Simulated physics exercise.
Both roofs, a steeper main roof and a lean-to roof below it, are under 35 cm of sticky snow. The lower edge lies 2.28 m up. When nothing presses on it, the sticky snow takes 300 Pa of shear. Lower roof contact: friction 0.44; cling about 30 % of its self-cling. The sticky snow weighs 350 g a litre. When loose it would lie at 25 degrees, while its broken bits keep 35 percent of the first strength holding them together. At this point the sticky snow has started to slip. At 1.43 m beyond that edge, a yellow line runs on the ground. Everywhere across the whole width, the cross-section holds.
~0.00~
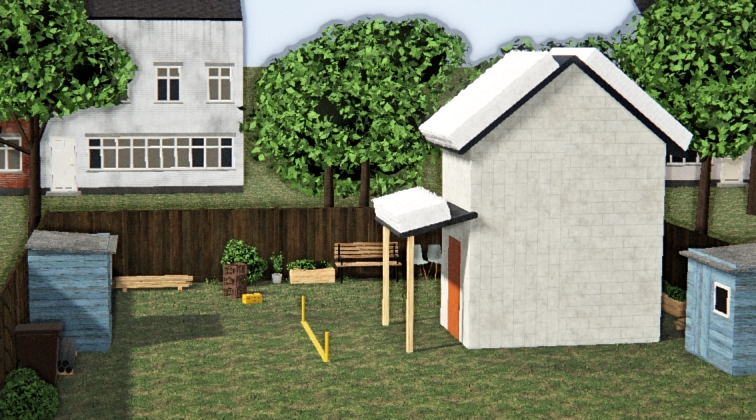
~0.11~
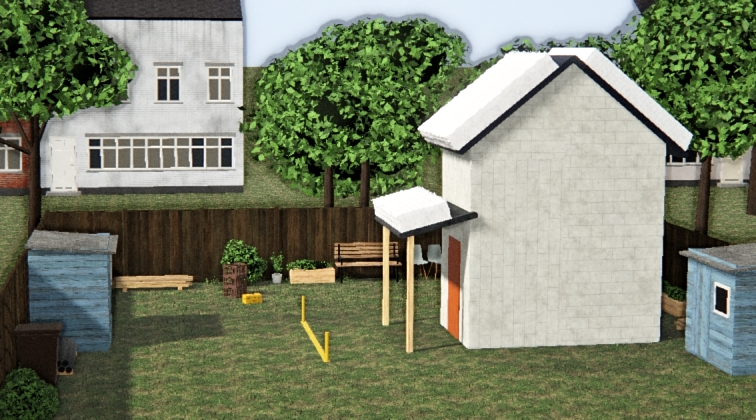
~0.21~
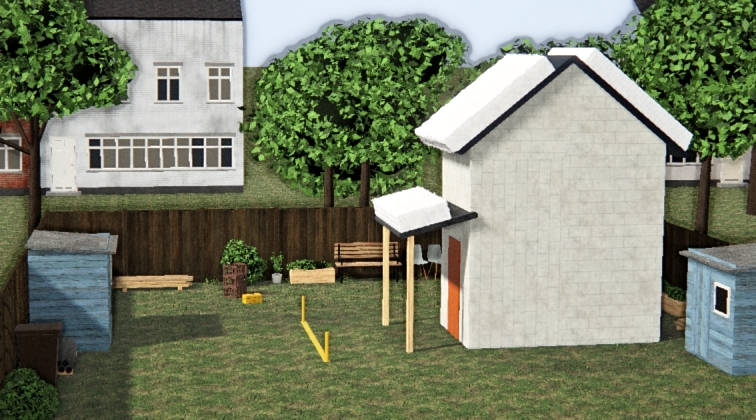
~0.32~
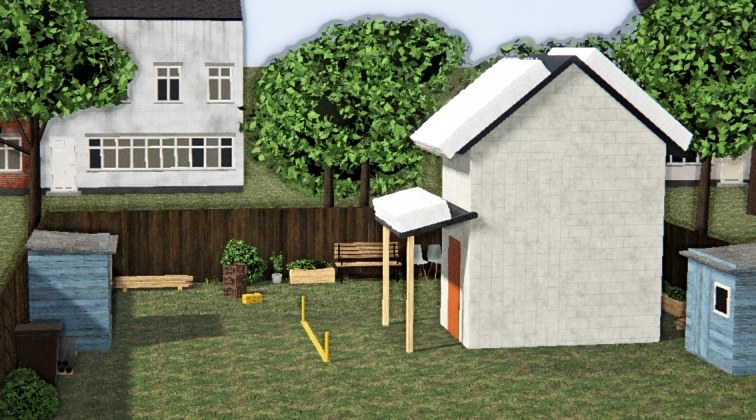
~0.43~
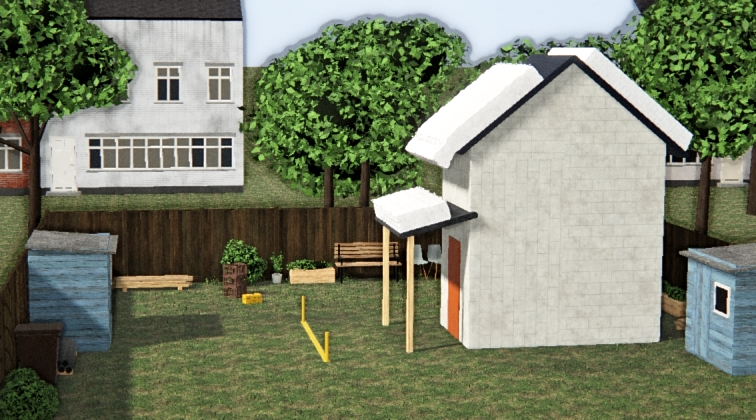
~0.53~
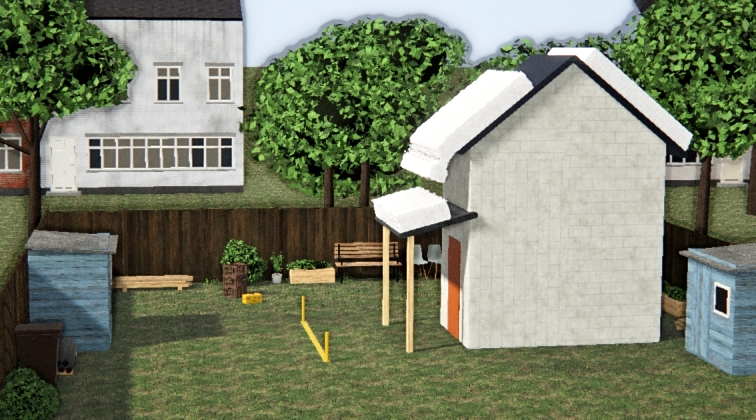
Back garden with a pale block building, thick snow on its steep roof slowly sliding left and bulging over the lower eave.
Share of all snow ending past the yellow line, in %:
Roughly 53 %.
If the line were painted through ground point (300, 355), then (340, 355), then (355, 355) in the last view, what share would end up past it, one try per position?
First try around 45 per cent, second around 60 per cent, third around 65 per cent.
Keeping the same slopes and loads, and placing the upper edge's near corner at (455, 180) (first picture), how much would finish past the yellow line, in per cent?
50 per cent or so.
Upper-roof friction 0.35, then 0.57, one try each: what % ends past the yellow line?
50 %, then 50 %.
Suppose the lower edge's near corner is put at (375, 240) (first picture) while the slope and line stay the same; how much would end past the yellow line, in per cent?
Share past the line: Close to 60 %.
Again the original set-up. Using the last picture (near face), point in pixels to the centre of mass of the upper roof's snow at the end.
Estimated pixel: (254, 339).
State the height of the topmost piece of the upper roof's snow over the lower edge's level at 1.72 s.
0.6 m, roughly.
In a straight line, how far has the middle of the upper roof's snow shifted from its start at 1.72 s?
I'd put it near 5.6 m.
After 1.08 s, 1 % is below the lower edge and 0 % is past the line.
After 1.72 s, 75 % is below the lower edge and 46 % is past the line.
After 2.36 s, 76 % is below the lower edge and 53 % is past the line.
After 3.00 s, 76 % is below the lower edge and 53 % is past the line.
After 3.10 s, 76 % is below the lower edge and 53 % is past the line.
